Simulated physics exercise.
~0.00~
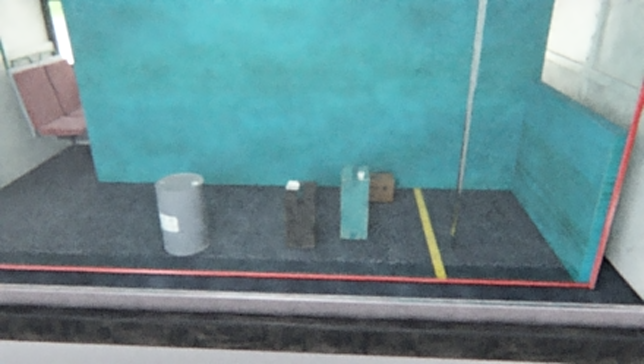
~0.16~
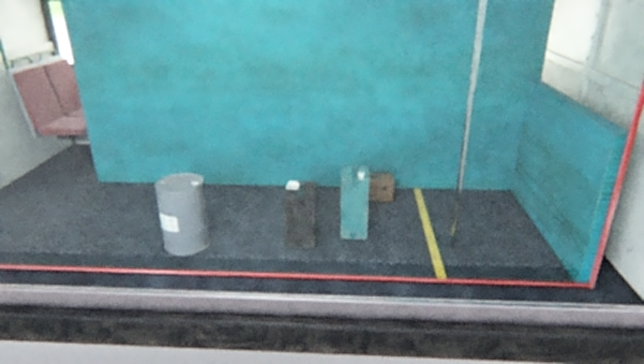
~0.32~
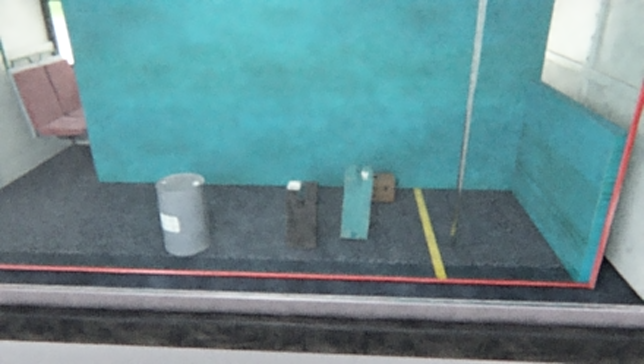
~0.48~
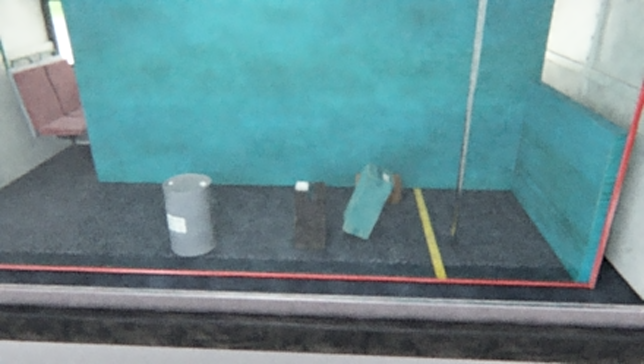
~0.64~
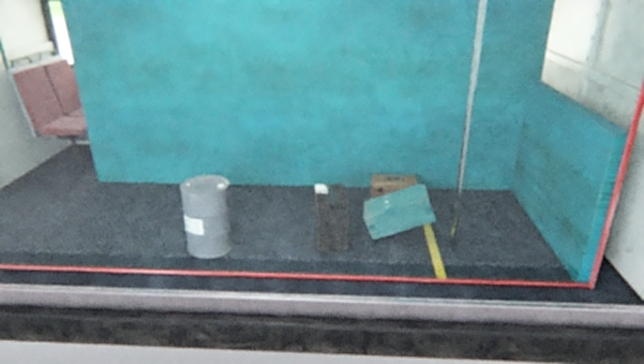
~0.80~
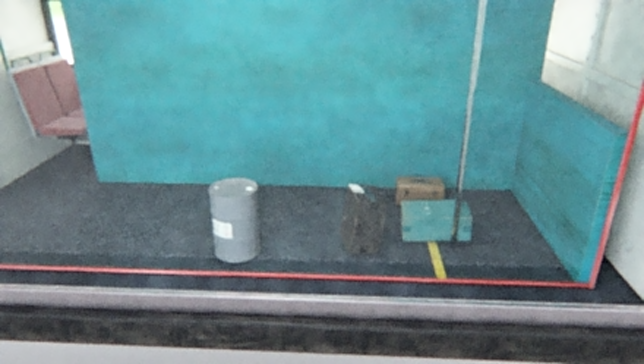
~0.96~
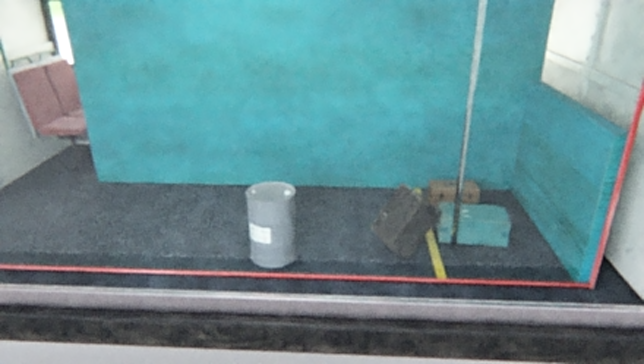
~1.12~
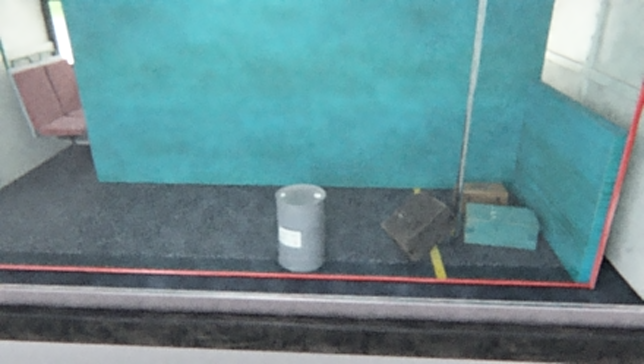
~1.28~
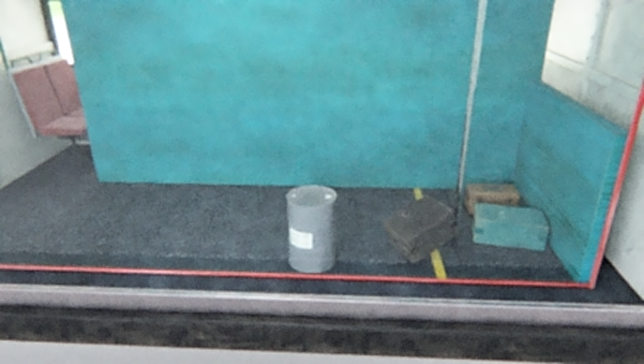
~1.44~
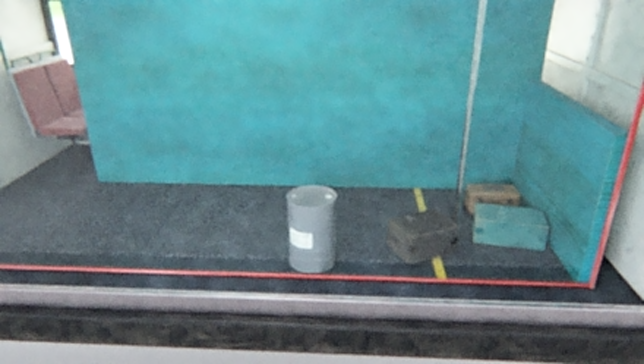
The video shows a grey drum, two upright packs and a brown box sliding right across a dark floor. The teal pack topples and crosses the yellow line with the box, then the black pack tips over onto the line, while the drum stops upright short of it.
